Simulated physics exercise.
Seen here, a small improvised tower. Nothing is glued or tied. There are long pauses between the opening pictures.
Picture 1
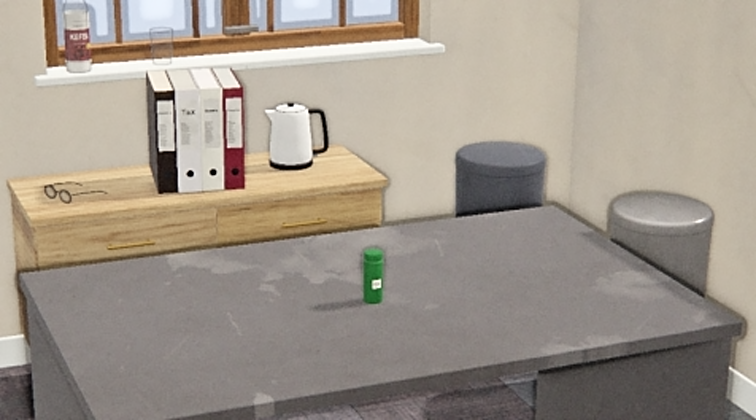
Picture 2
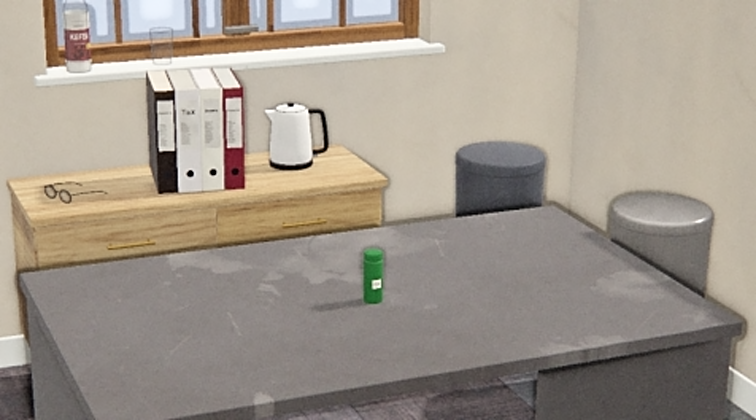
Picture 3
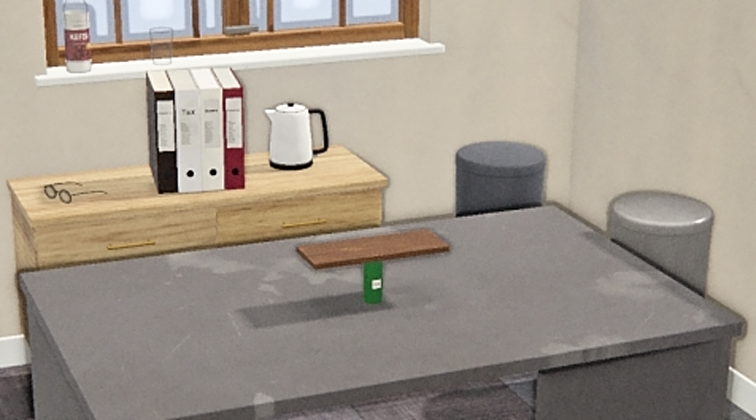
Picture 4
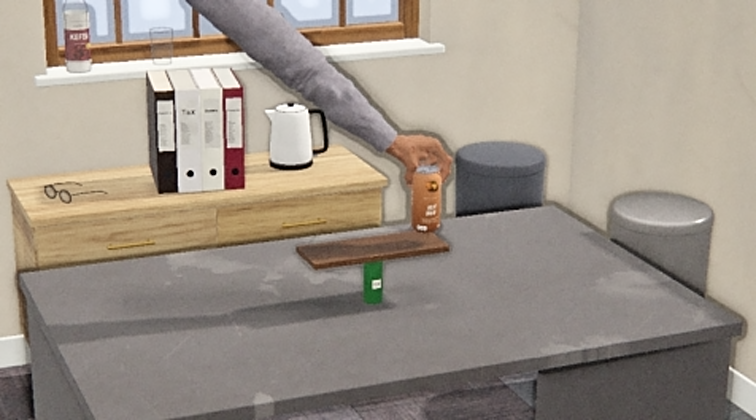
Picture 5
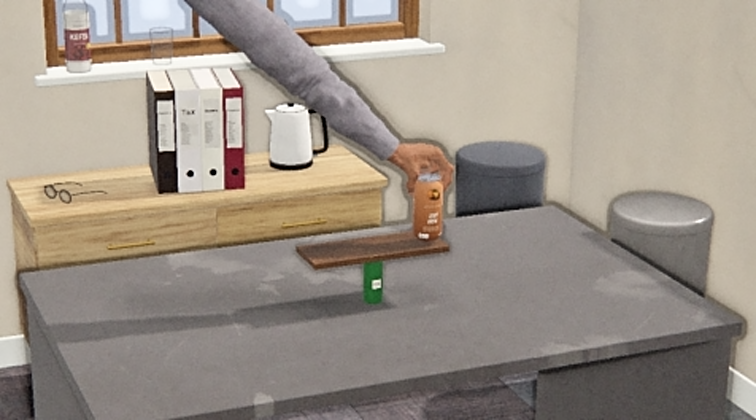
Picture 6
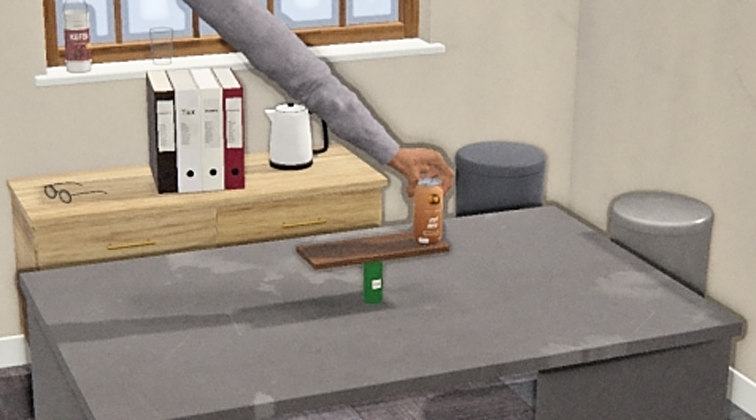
A wooden board appeared on top of the green shaker on the grey table, then a hand reached in from the upper left and lowered an orange can onto the board's right end.
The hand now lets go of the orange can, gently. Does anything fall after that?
As it turns out, it loses its balance.
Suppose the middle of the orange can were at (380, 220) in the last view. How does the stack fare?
Then it stays up.
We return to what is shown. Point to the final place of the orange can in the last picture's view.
Around (505, 277).
Then, 0.40 s past the last view, orange can now fallen; brown board rocked 55° from its first pose.
Then, 0.70 s past the last view, green shaker and brown board now fallen.
Finally, fallen, green shaker, brown board and orange can. Final places as the last picture's camera would see them, orange can near (505, 277). The stack comes apart.
